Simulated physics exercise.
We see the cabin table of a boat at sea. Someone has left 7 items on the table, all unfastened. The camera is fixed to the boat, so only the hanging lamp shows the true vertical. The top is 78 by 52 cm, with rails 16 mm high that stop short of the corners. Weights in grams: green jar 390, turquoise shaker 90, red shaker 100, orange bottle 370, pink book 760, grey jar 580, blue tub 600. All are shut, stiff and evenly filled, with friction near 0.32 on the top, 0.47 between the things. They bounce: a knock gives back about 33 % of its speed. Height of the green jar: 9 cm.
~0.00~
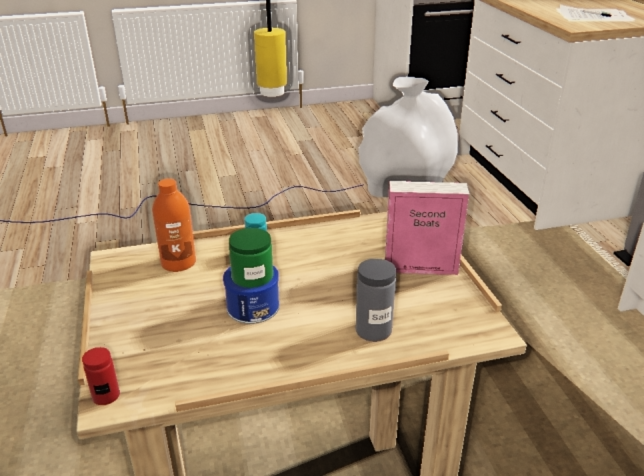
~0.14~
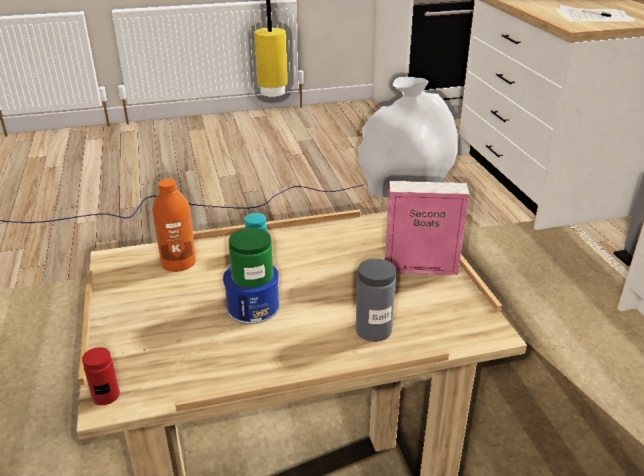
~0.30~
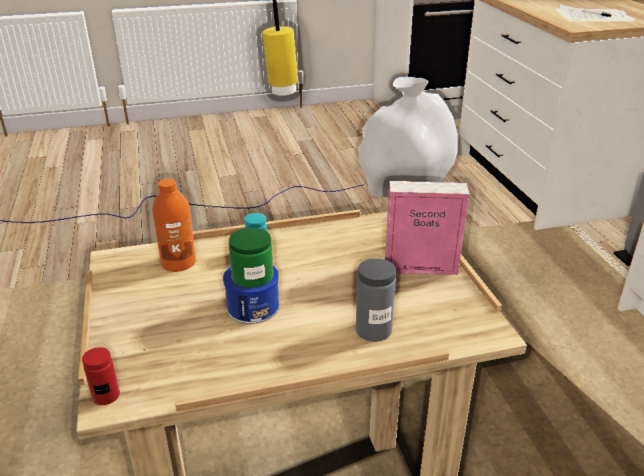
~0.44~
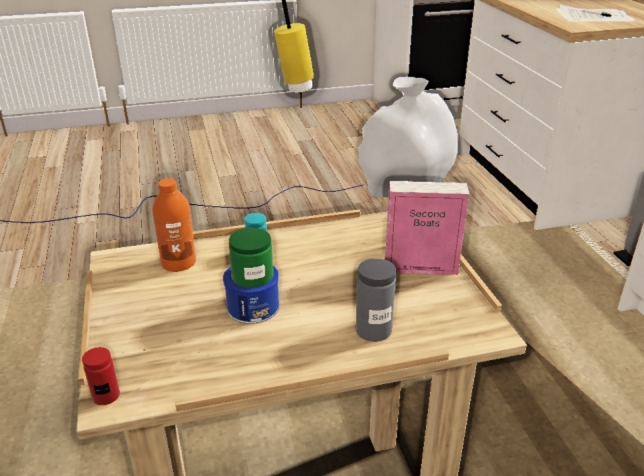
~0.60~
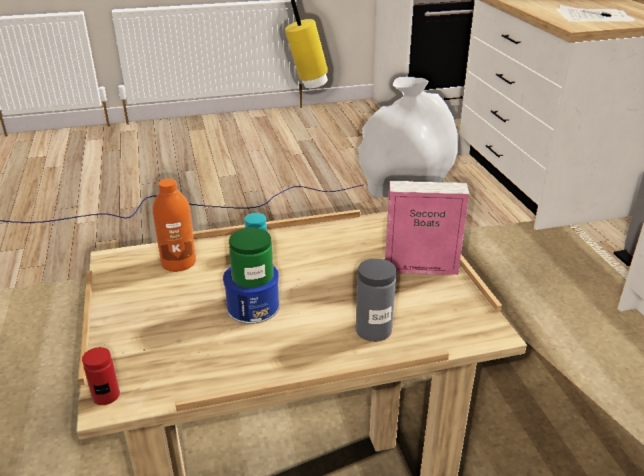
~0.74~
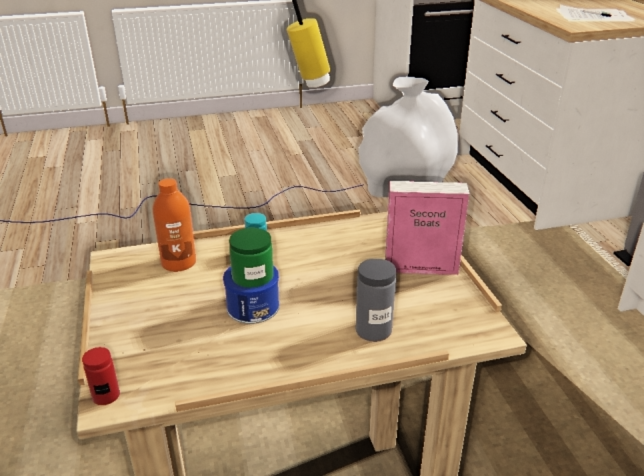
A yellow hanging lamp swings to the right at the top of a boat cabin, seen from above the near side of a wooden table. On the table stand an orange bottle, a red shaker, a green jar with a blue tub and turquoise shaker close by, a grey jar and a pink book. The lamp hangs straight at first, then leans steadily further right, while the tabletop items and the camera stay still.
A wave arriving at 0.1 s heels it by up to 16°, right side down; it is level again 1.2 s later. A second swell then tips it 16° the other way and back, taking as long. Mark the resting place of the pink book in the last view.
It ends at about (425, 229).
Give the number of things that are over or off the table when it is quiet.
0 of them.
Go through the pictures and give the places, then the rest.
The first picture shows boat level; pink book (425, 229); green jar (251, 257).
The second picture shows boat level; red shaker (101, 376); orange bottle (173, 224).
The third picture shows floor tilted 4°, right side down; grey jar (375, 300); blue tub (252, 291).
The fourth picture shows floor tilted 10°, right side down; green jar (251, 257).
The fifth picture shows floor tilted 15°, right side down; red shaker (101, 376); orange bottle (173, 224).
The sixth picture shows floor tilted 16°, right side down; pink book (425, 229); grey jar (375, 300).
After 1.14 s, floor tilted 3°, right side down.
After 1.64 s, floor tilted 10°, left side down.
After 2.14 s, pink book resting near (425, 229).
After 2.64 s, boat level.
In the end (3.0 s), all 7 under 5 cm from the start. At the end, from the last picture's camera, pink book near (425, 229).
